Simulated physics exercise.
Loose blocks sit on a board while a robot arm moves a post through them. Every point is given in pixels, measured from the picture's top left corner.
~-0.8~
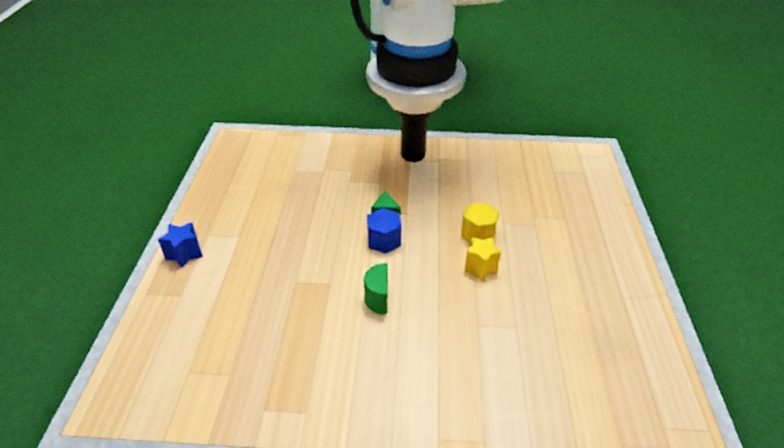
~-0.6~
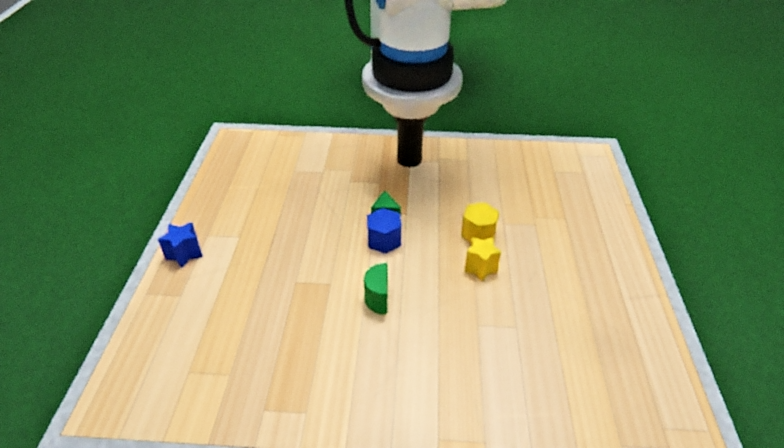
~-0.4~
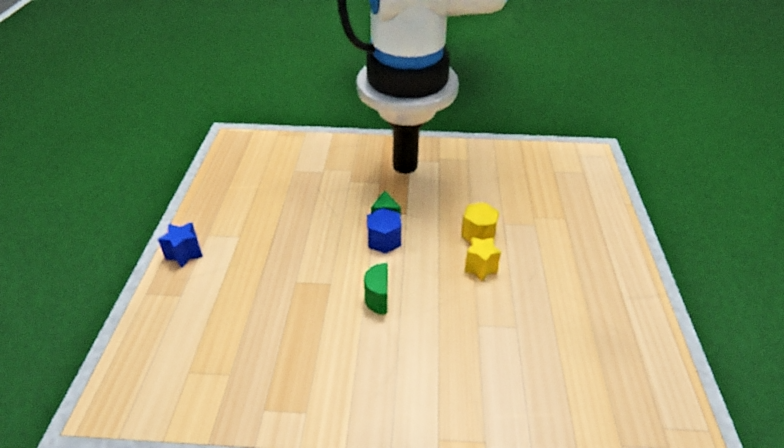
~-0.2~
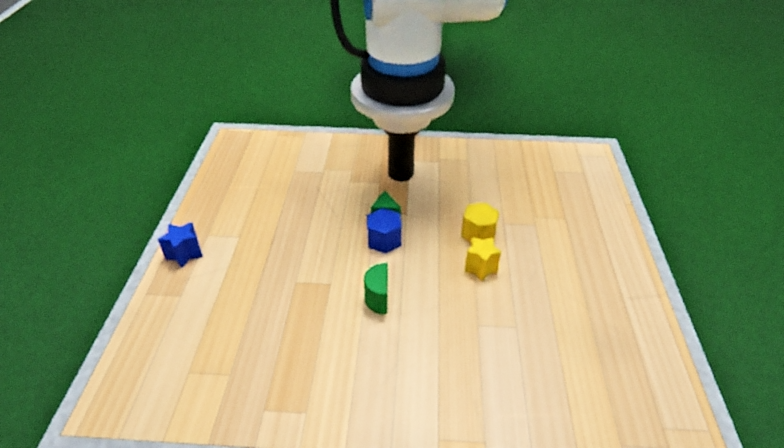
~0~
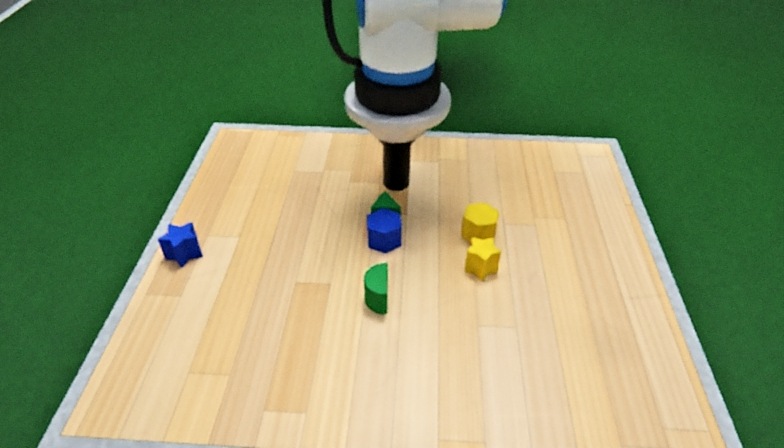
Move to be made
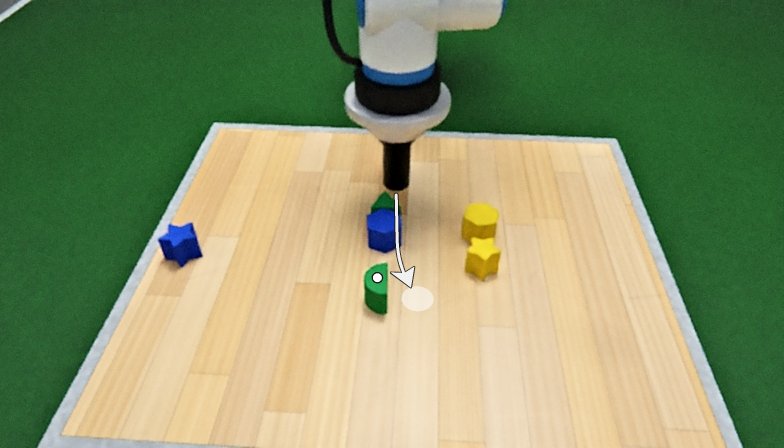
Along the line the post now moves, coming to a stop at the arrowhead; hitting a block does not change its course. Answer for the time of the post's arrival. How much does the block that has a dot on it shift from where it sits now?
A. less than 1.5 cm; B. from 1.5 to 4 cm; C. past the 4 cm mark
A.
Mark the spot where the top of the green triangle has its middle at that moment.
For the centre of its top, I'd go with (371, 210).
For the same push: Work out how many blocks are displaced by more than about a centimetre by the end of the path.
My answer is two.
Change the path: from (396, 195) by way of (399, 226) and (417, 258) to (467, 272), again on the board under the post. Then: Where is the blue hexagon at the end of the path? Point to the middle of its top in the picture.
The top centre is at (375, 237).
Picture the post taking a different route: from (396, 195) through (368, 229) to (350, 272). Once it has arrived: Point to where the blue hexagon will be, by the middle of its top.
Its top centre is at about (392, 245).
Drawn move, from (396, 195) via (397, 243), ending at (418, 299); the dot is on the green half-round block.
What follows on the original path. One third of the way, post at (397, 214); blue hexagon at (379, 226), turned 25° anticlockwise; green triangle at (372, 208).
Two thirds of the way, post at (400, 249); blue hexagon at (367, 240); green triangle at (371, 210), turned 20° clockwise.
At the end, post at (418, 287); green half-round block still; blue hexagon at (367, 240); green triangle at (371, 210), turned 20° clockwise.
